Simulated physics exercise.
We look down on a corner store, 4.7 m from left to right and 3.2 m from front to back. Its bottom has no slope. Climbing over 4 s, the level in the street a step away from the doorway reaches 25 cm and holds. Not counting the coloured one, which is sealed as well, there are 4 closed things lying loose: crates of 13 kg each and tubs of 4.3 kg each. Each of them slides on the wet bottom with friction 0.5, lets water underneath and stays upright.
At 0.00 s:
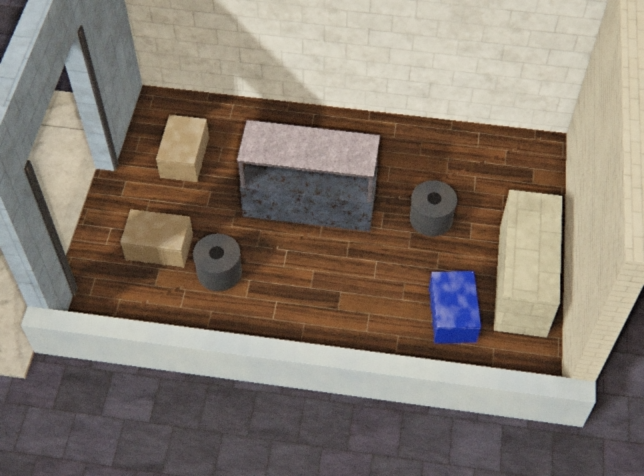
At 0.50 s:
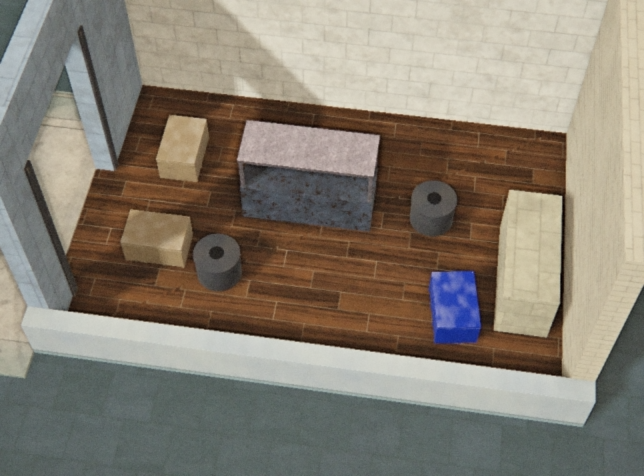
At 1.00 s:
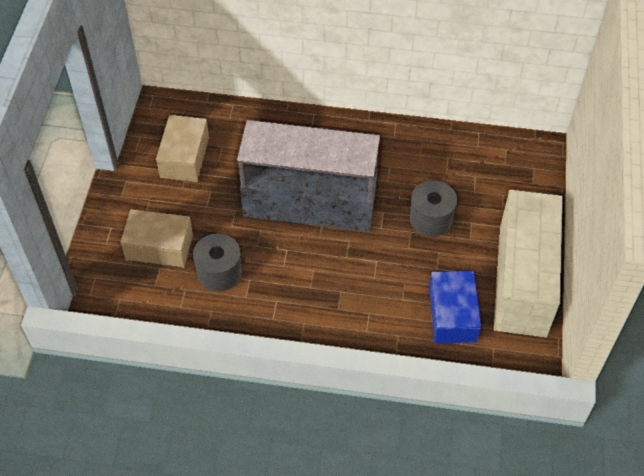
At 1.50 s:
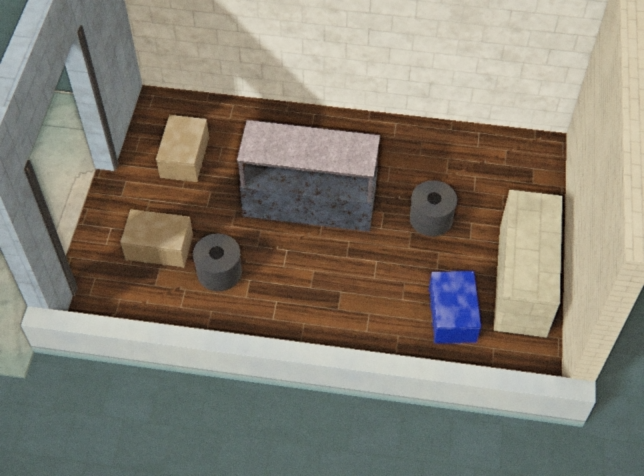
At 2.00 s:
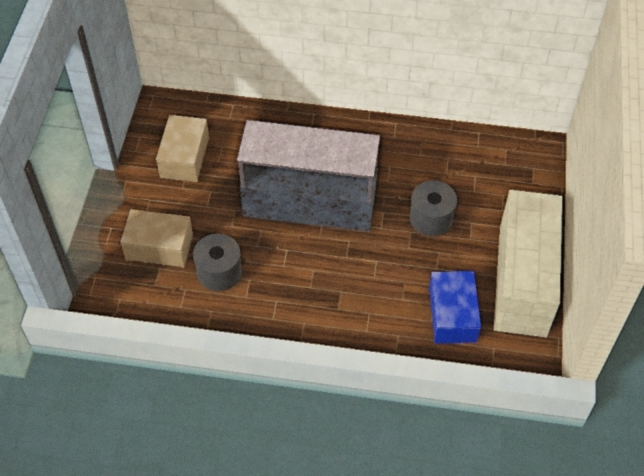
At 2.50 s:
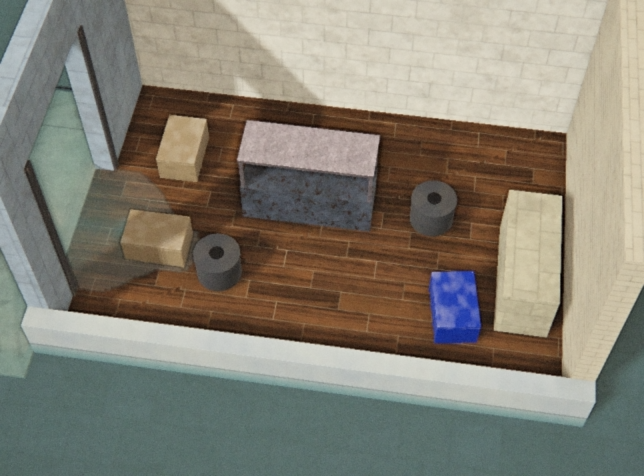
In this clip, seen from above, water covers the dark paving outside a small store and then spreads thinly through the left opening across the wooden floor, while the blue crate, tan crates and grey tubs stay still.
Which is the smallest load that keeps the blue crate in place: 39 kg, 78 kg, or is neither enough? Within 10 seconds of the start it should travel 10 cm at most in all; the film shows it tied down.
Only 78 kg works.
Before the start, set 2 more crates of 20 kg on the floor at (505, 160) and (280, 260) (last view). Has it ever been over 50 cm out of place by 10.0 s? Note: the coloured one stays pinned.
In the order given, within the mark and then beyond the mark.
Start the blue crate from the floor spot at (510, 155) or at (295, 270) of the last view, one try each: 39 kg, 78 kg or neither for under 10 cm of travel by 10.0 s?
The first try gives success with heavier only; the second gives success with heavier only.
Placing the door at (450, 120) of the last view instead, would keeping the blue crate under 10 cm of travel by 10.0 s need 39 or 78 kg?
There just the heavier succeeds.
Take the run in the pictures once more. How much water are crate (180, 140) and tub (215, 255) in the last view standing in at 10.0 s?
Some 7 cm at the first, some 18 cm at the second.
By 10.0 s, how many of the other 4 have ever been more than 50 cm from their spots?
Tally: 4.
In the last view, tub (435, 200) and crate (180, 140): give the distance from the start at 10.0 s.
The first is 140 cm from its start, the second 40 cm.
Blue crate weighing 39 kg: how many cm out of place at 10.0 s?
About 80 cm.
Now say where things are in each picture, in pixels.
The first frame shows the blue crate at (456, 299) rests on the ground; 0.0 m2 under water; 0 of 5 have shifted.
The second frame shows the blue crate at (456, 299) rests on the ground; 0.0 m2 under water; 0 of 5 have shifted.
The third frame shows the blue crate at (456, 299), on the bottom; water covers 0.0 m2; 0 of 5 have shifted.
The fourth frame shows the blue crate at (456, 299), on the bottom; 0.0 m2 under water; 0 of 5 have shifted.
The fifth frame shows the blue crate at (456, 299), on the bottom; water covers 0.1 m2; 0 of 5 have shifted.
The sixth frame shows the blue crate at (456, 299), on the bottom; water covers 0.8 m2; 0 of 5 have shifted.
After 3.5 s the blue crate would be 0 cm from its start with 39 kg and 0 cm from its start with 78 kg; 0 cm of water round it then.
After 4.5 s the blue crate would be 0 cm from its start with 39 kg and 0 cm from its start with 78 kg; 0 cm of water round it then.
After 7.0 s the blue crate would be 17 cm from its start with 39 kg and 1 cm from its start with 78 kg; 10 cm of water round it then.
After 10.0 s the blue crate would be 73 cm from its start with 39 kg and 1 cm from its start with 78 kg; 17 cm of water round it then.
